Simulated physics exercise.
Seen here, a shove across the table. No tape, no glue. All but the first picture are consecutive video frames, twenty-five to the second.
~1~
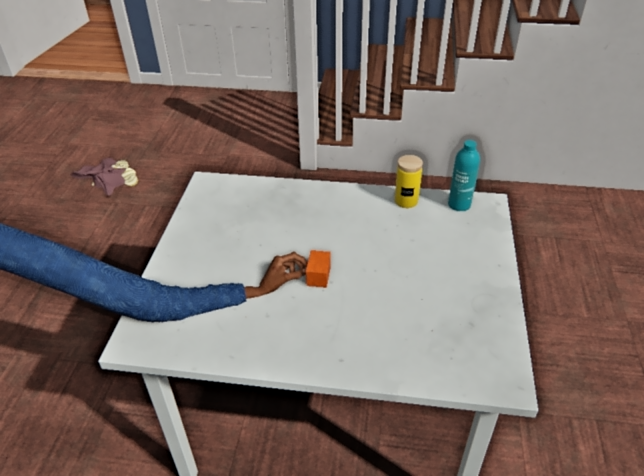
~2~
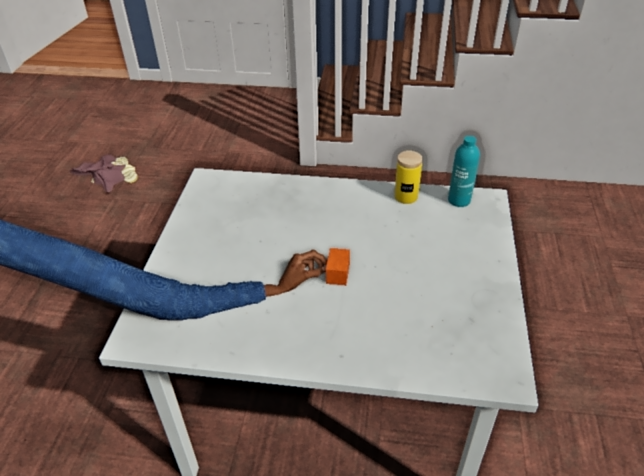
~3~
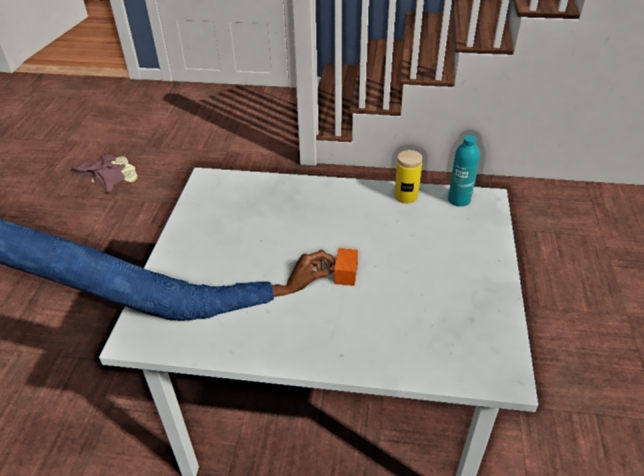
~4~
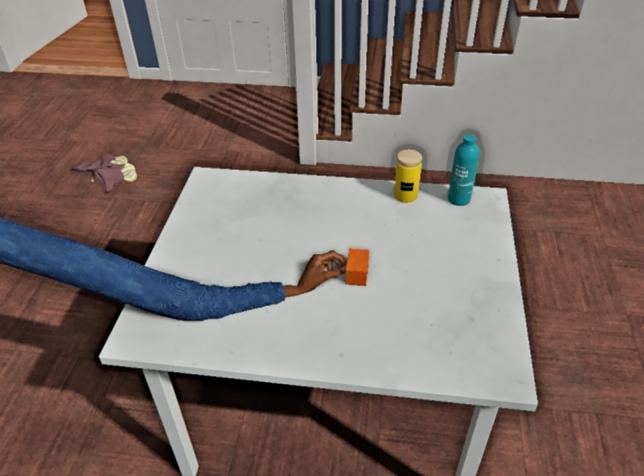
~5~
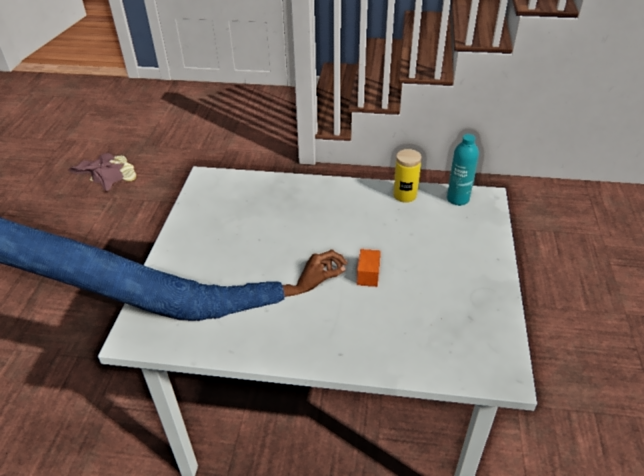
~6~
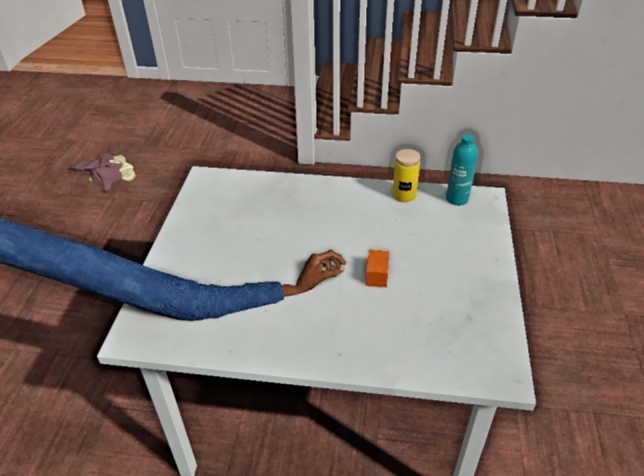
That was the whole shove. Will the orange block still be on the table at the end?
The orange block is still on the table.
Then, 0.10 s on from there, orange block shifted about its own width near (393, 270).
Then, 0.30 s on from there, orange block resting near (395, 270).
In the end, moved from the start, orange block. At the end, from the last picture's camera, orange block near (395, 270).
